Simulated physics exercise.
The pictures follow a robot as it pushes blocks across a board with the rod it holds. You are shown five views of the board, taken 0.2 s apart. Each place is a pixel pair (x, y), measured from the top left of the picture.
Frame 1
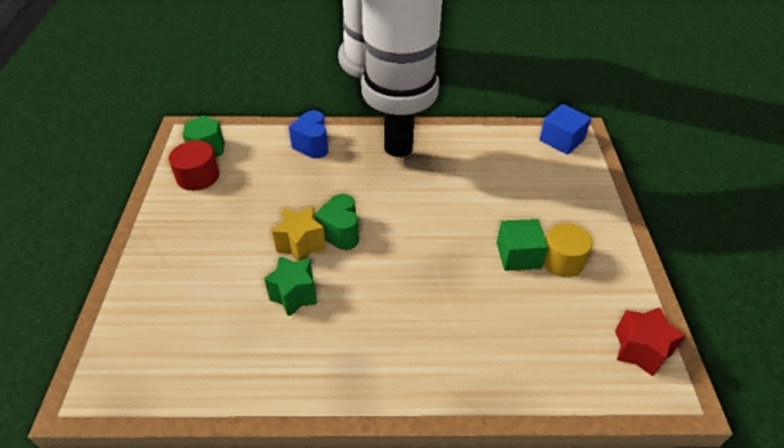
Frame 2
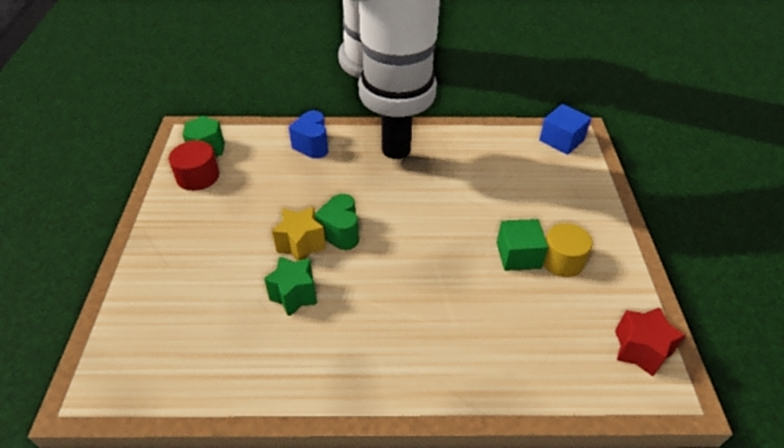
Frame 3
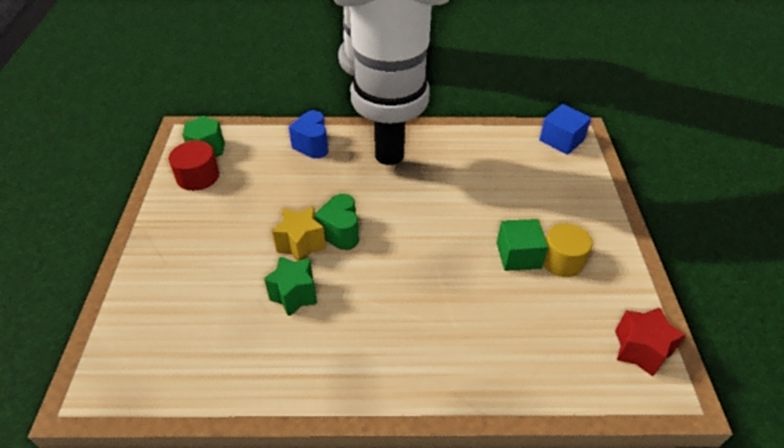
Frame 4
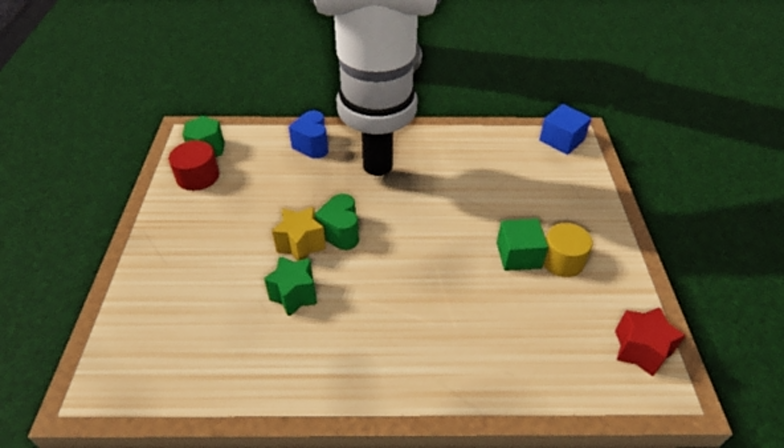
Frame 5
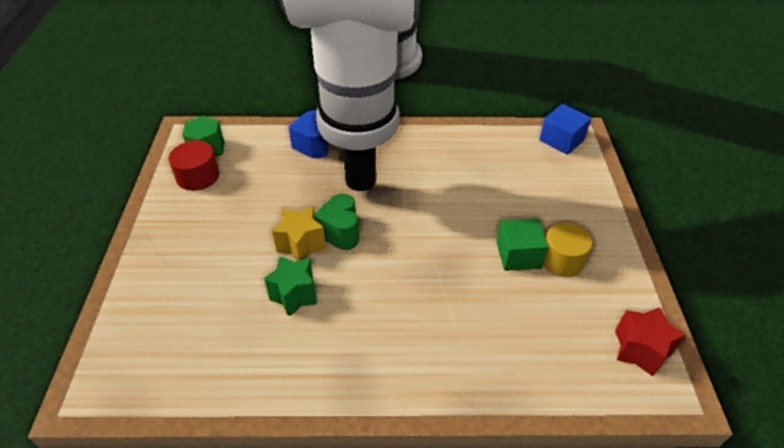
On a wooden board edged in brown, a robot arm holds its black-tipped rod near the top middle, among scattered red, green, blue and yellow blocks. The rod barely shifts at first, then slides down and left, ending just above the green heart, while the blocks all stay still.
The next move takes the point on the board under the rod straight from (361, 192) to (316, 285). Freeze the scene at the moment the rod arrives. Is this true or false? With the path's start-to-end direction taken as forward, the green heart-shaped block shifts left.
The statement is correct.
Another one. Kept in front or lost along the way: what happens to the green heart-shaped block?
At that point it is up front.
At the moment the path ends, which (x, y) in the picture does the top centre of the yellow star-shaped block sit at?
For the centre of its top, I'd go with (282, 234).
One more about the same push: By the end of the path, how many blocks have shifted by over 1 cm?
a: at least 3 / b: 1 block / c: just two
Option a.
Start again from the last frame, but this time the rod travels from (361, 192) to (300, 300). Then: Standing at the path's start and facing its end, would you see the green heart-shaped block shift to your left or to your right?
My answer: Left.
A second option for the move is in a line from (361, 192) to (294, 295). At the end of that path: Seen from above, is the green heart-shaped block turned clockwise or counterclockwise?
The green heart-shaped block rotates counterclockwise.
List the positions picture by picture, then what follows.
Tip of the rod (399, 148), middles of tops, green star-shaped block (290, 273), yellow star-shaped block (298, 222), blue heart-shaped block (310, 123), green heart-shaped block (339, 210), in the first frame.
Rod (396, 150), nothing pushed, in the second frame.
Rod (390, 156), nothing pushed, in the third frame.
Rod (378, 166), nothing pushed, in the fourth frame.
Rod (361, 181), green star-shaped block (290, 273), yellow star-shaped block (298, 222), blue heart-shaped block (310, 123), green heart-shaped block (339, 210), in the fifth frame.
On the path given first. One third of the way, rod (347, 210); yellow star-shaped block (289, 229), turned 25° clockwise; green heart-shaped block (330, 228).
Two thirds of the way, rod (331, 242); green star-shaped block (280, 287), turned 30° clockwise; yellow star-shaped block (284, 234), turned 50° clockwise; green heart-shaped block (318, 265), turned 15° anticlockwise.
At the end, rod (314, 275); green star-shaped block (266, 307), turned 85° clockwise; yellow star-shaped block (282, 234), turned 50° clockwise; blue heart-shaped block unmoved; green heart-shaped block (311, 301), turned 35° anticlockwise.
